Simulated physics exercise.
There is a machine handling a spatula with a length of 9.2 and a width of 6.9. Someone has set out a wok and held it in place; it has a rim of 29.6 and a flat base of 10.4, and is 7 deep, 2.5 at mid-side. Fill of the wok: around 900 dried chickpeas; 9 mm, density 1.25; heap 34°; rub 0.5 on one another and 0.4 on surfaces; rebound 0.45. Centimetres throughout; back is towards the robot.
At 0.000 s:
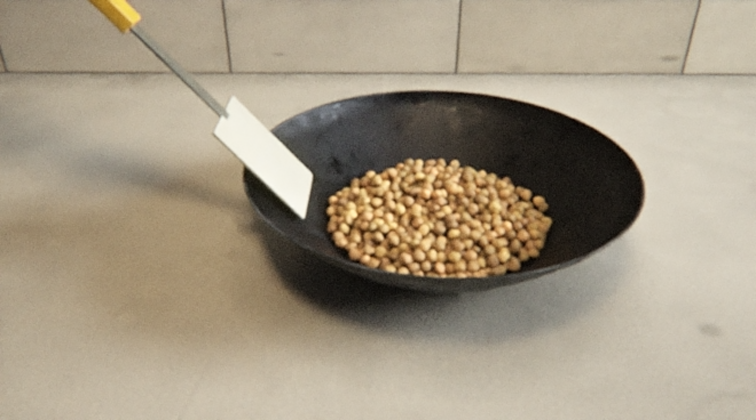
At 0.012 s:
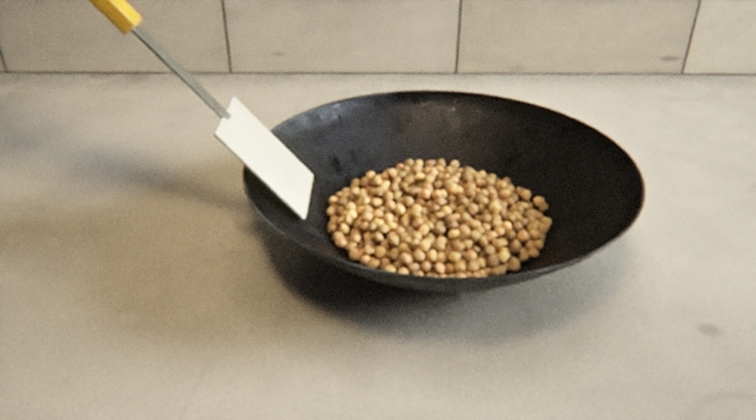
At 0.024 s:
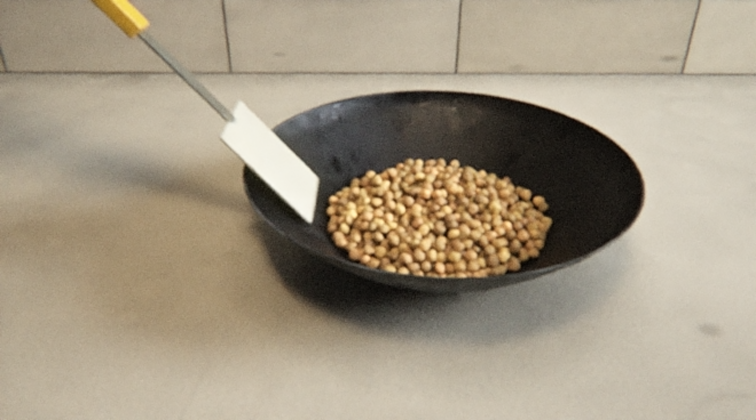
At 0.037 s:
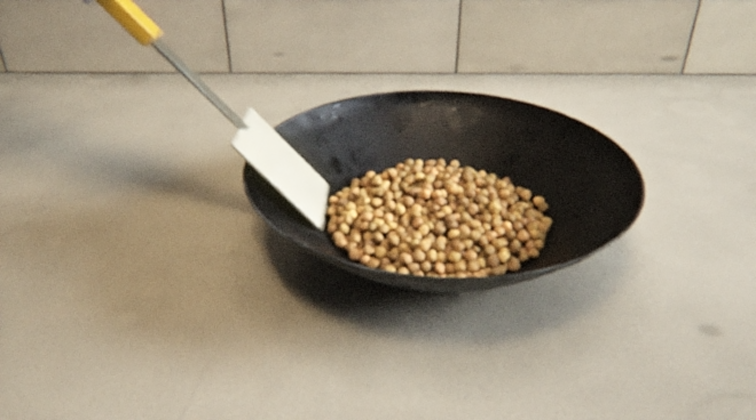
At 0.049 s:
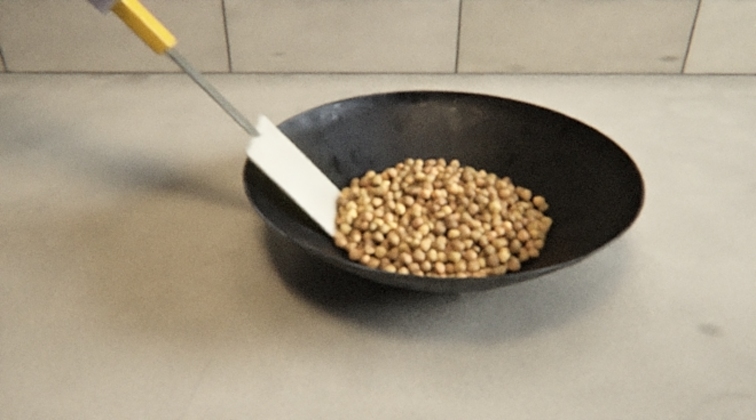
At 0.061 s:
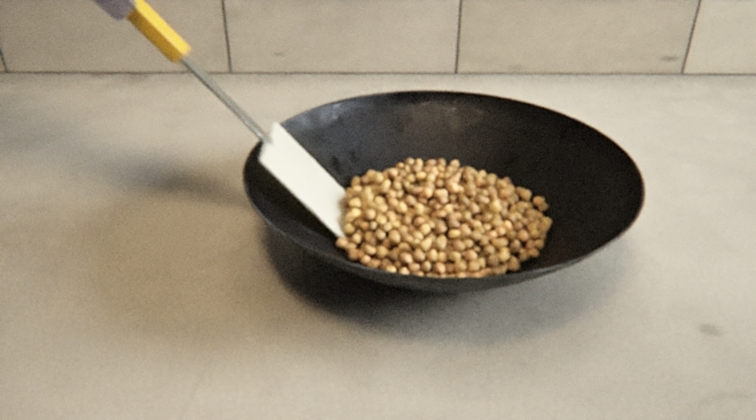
At first, a pale spatula with a yellow handle rests inside the left edge of a black wok holding a heap of dried chickpeas. The spatula then slides slowly down and to the right, meets the heap's left side, and nudges the nearest chickpeas slightly rightward while the wok stays still.
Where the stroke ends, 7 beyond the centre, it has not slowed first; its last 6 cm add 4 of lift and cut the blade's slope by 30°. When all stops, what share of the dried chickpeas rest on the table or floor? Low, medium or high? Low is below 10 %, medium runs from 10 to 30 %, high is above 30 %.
The share is low, below 10 %.
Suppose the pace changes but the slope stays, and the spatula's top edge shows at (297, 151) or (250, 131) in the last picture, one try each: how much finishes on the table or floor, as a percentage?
Estimates: About 20 %, about 0 %.
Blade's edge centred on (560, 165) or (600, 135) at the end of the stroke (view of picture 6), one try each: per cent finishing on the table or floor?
Try 1: Approx. 20 %; try 2: Approx. 25 %.
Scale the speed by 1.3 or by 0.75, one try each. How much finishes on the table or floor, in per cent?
Some 10 and 0 per cent.
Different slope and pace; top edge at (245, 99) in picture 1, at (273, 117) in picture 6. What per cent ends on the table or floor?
0 %.
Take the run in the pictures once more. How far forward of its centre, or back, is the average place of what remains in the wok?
Some 4.5 cm ahead of the centre.
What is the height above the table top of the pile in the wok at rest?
Roughly 7.5 centimetres.
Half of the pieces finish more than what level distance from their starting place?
Roughly 3 centimetres.
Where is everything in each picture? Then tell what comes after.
In the first picture, spatula top edge at (223, 114), sloping 50°; upper third of the load around (436, 209), from x 330 to 545, top at y 165; 900 in the wok.
In the second picture, spatula top edge at (224, 114), sloping 50°; upper third of the load around (436, 209), from x 330 to 545, top at y 165.
In the third picture, spatula top edge at (230, 118), sloping 50°; upper third of the load around (436, 209), from x 330 to 545, top at y 165.
In the fourth picture, spatula top edge at (241, 125), sloping 50°; upper third of the load around (436, 209), from x 330 to 545, top at y 165.
In the fifth picture, spatula top edge at (254, 133), sloping 50°; upper third of the load around (436, 209), from x 335 to 545, top at y 165.
In the sixth picture, spatula top edge at (267, 140), sloping 50°; upper third of the load around (434, 208), from x 340 to 545, top at y 165; 900 in the wok.
By 0.13 s, sloping 50°, highest piece 5 above the table; 900 in the wok.
By 0.20 s, sloping 40°, highest piece 6 above the table; 900 in the wok.
By 0.43 s, sloping 20°, highest piece 9 above the table; 864 in the wok, 15 on the table or floor, 21 on the blade or in flight.
By 1.48 s, sloping 20°, highest piece 7 above the table; 862 in the wok, 38 on the table or floor.
Final count, 862 in the wok, 38 on the table or floor. That is 4 % on the table or floor.
